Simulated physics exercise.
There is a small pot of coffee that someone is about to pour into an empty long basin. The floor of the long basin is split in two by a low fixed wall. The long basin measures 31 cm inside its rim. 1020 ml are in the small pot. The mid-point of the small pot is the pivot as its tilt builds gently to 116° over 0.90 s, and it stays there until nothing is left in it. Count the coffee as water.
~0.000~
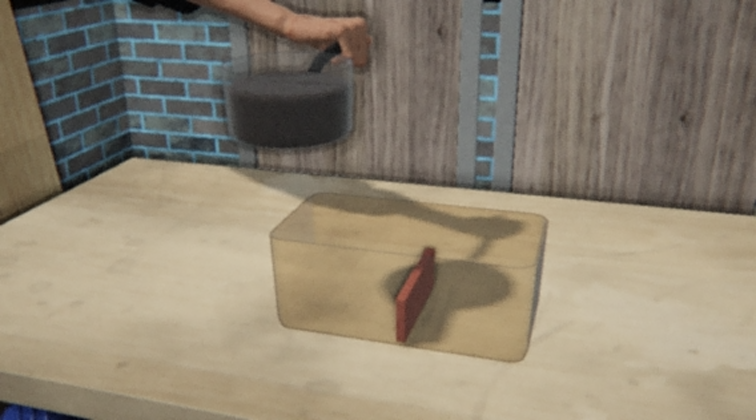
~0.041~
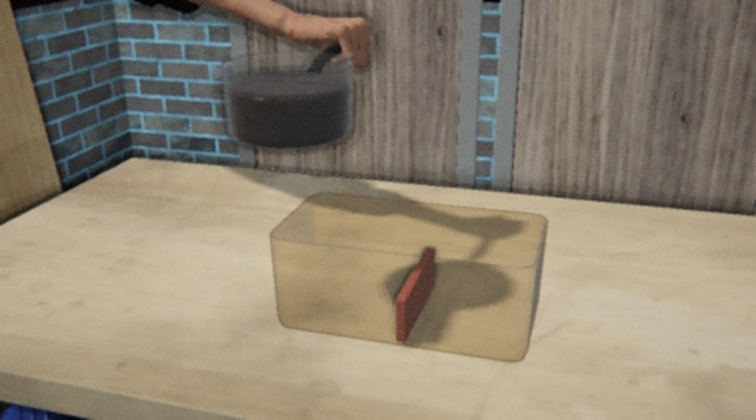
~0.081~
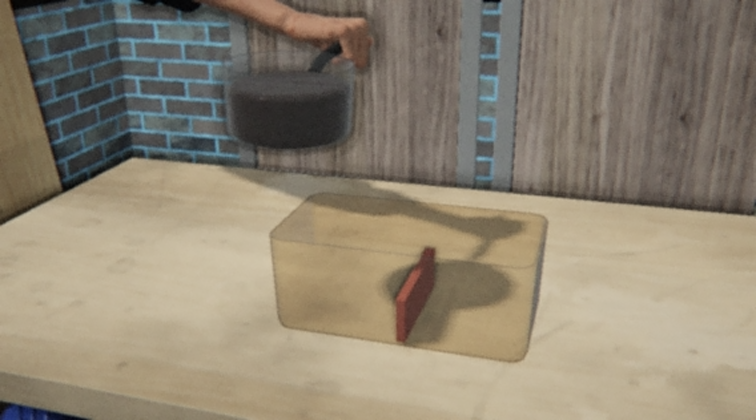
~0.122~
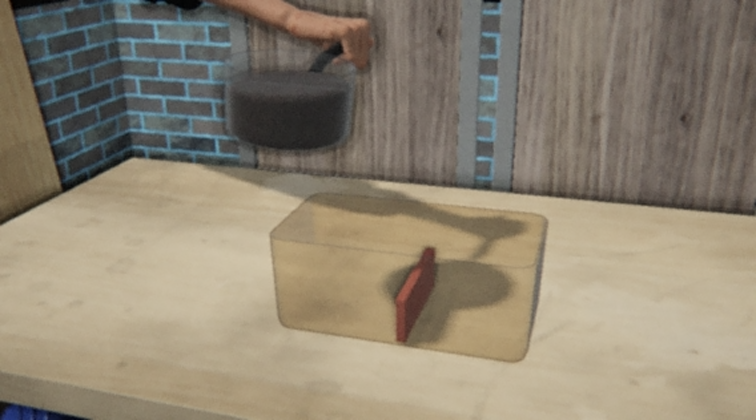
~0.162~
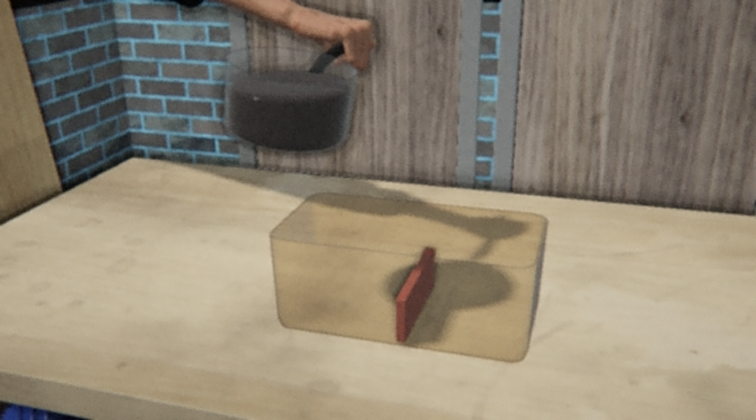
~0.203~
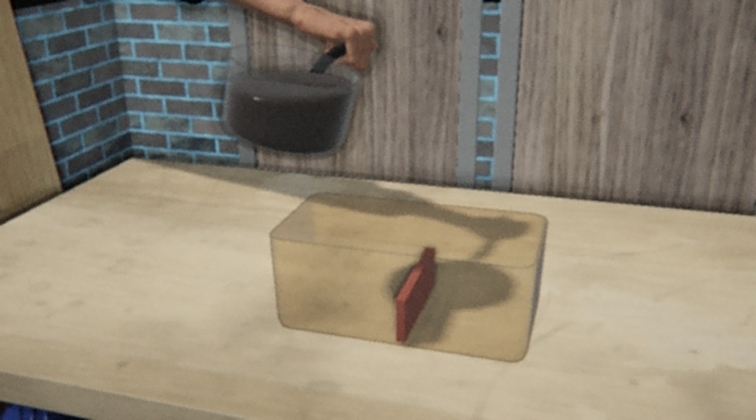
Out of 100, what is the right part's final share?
About 20 out of 100.
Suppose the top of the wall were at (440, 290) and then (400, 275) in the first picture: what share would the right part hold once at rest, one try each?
I'd put it at about 10 per cent for the first and about 45 per cent for the second.
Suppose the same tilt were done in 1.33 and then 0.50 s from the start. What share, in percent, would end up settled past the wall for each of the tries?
The first try gives around 35 percent, the second around 10 percent.
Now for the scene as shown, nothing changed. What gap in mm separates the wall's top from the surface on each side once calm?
The left side gives some 24 mm, the right side some 48 mm.
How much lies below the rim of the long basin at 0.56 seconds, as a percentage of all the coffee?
Around 8 percent.
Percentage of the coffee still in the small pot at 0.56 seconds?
Fraction remaining: Approx. 56 per cent.
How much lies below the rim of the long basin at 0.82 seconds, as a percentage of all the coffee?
Near 84 per cent of the total.
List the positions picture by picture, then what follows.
The first picture shows tilt 0°; pouring edge (349, 68); surface from (235, 81) to (349, 87); the long basin's rim runs from (292, 215) to (542, 242); the wall's top is at (417, 274).
The second picture shows tilt 1°; pouring edge (349, 69); surface from (236, 81) to (349, 87).
The third picture shows tilt 2°; pouring edge (350, 71); surface from (236, 80) to (349, 88).
The fourth picture shows tilt 5°; pouring edge (351, 74); surface from (236, 80) to (350, 89).
The fifth picture shows tilt 9°; pouring edge (353, 79); surface from (237, 80) to (351, 90).
The sixth picture shows tilt 14°; pouring edge (355, 85); surface from (238, 81) to (353, 90).
Then, 0.56 s in, the tilt is 80° and 55 per cent is still to pour, 8 is left of the wall and 1 right of it.
Then, 0.82 s in, the tilt is 114° and 7 per cent is still to pour, 66 is left of the wall and 17 right of it.
Then, 1.10 s in, the tilt is 116° and 0 per cent is still to pour, 79 is left of the wall and 19 right of it.
Then, 1.40 s in, the tilt is 116° and 0 per cent is still to pour, 79 is left of the wall and 20 right of it.
Finally, 79 per cent lies left of the wall, 20 right of it and 2 outside.
